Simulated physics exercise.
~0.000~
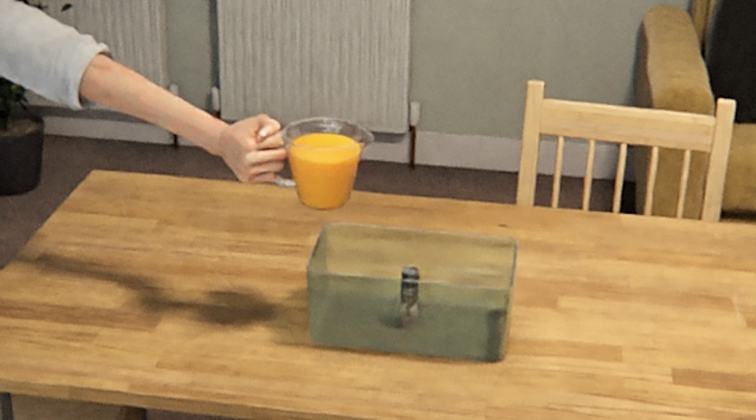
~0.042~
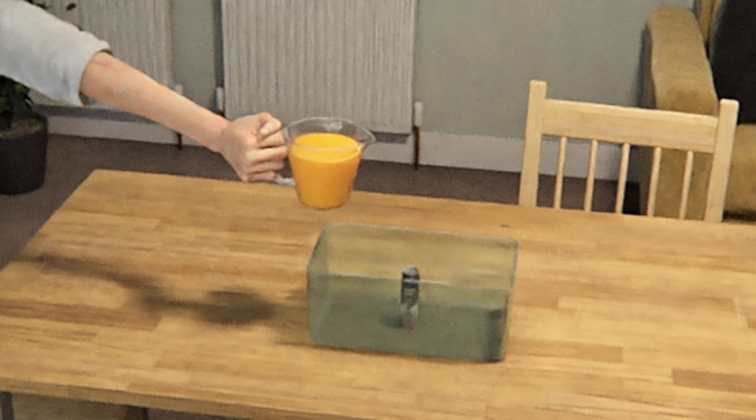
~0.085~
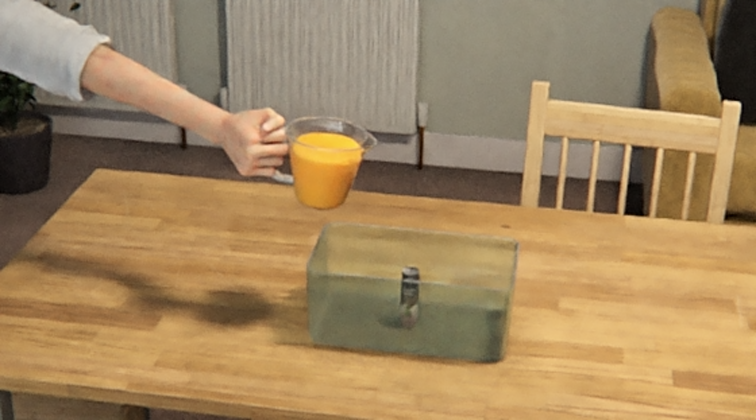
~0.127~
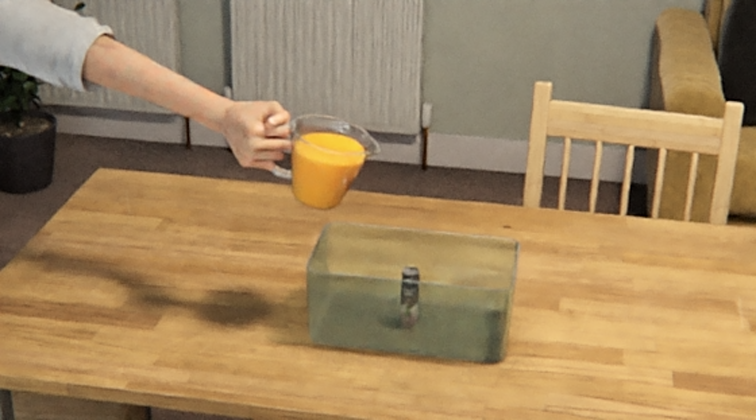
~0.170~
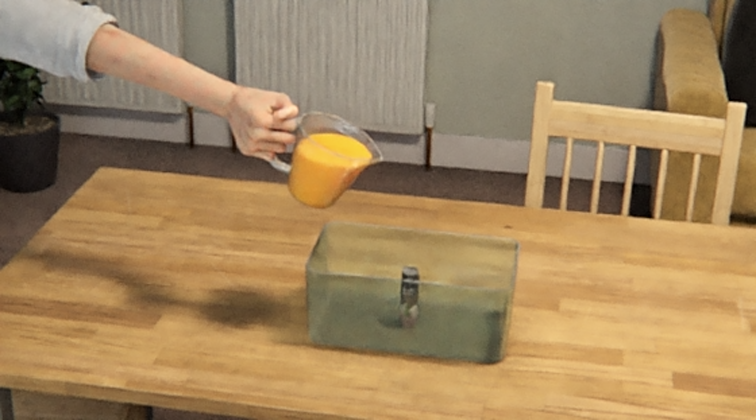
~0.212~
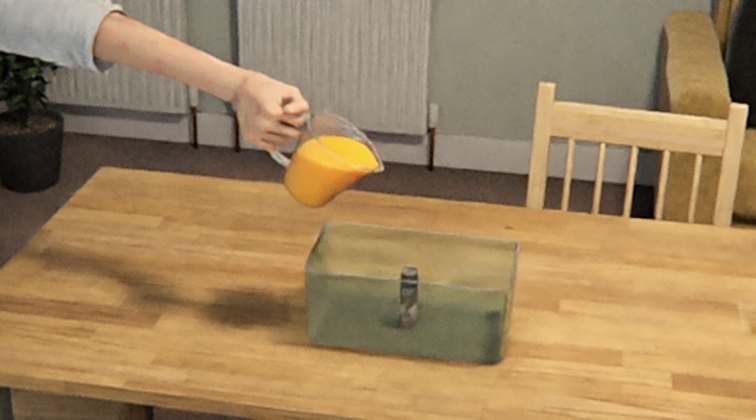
A hand tilts a clear jug of orange juice rightward above a long greenish basin.
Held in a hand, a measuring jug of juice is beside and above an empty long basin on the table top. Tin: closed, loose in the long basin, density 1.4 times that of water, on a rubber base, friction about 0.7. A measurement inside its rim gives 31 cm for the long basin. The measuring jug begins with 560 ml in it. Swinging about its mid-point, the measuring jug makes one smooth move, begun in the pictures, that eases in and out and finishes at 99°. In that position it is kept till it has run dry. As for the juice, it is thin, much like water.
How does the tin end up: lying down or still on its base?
It ends up lying down.
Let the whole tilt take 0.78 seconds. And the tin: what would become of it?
In that case the tin overturns.
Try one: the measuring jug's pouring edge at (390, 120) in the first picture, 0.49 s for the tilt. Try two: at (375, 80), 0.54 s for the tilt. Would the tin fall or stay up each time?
In the first try it remains standing; in the second it remains standing.
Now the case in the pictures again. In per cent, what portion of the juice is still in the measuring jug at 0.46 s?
Still held: Roughly 44 % of the total.
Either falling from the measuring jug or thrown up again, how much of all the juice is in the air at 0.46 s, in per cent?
Estimate: Some 30 % of the total.
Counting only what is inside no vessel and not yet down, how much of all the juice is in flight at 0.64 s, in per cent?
I'd put it at about 10 per cent of the liquid.
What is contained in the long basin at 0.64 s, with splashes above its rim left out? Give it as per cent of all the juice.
Around 82 per cent of the whole.
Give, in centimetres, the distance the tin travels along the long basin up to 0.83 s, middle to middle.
Centre to centre, close to 8 cm.
Then, 0.46 s in, the tilt is 94° and 43 per cent is still to pour; the tin stands where it began.
Then, 0.64 s in, the tilt is 99° and 7 per cent is still to pour; the tin stands 2 cm from where it began.
Then, 0.83 s in, the tilt is 99° and 0 per cent is still to pour; the tin lies on its side.
Then, 1.04 s in, the tilt is 99° and 0 per cent is still to pour; the tin lies on its side.
Finally, the tin lies on its side.
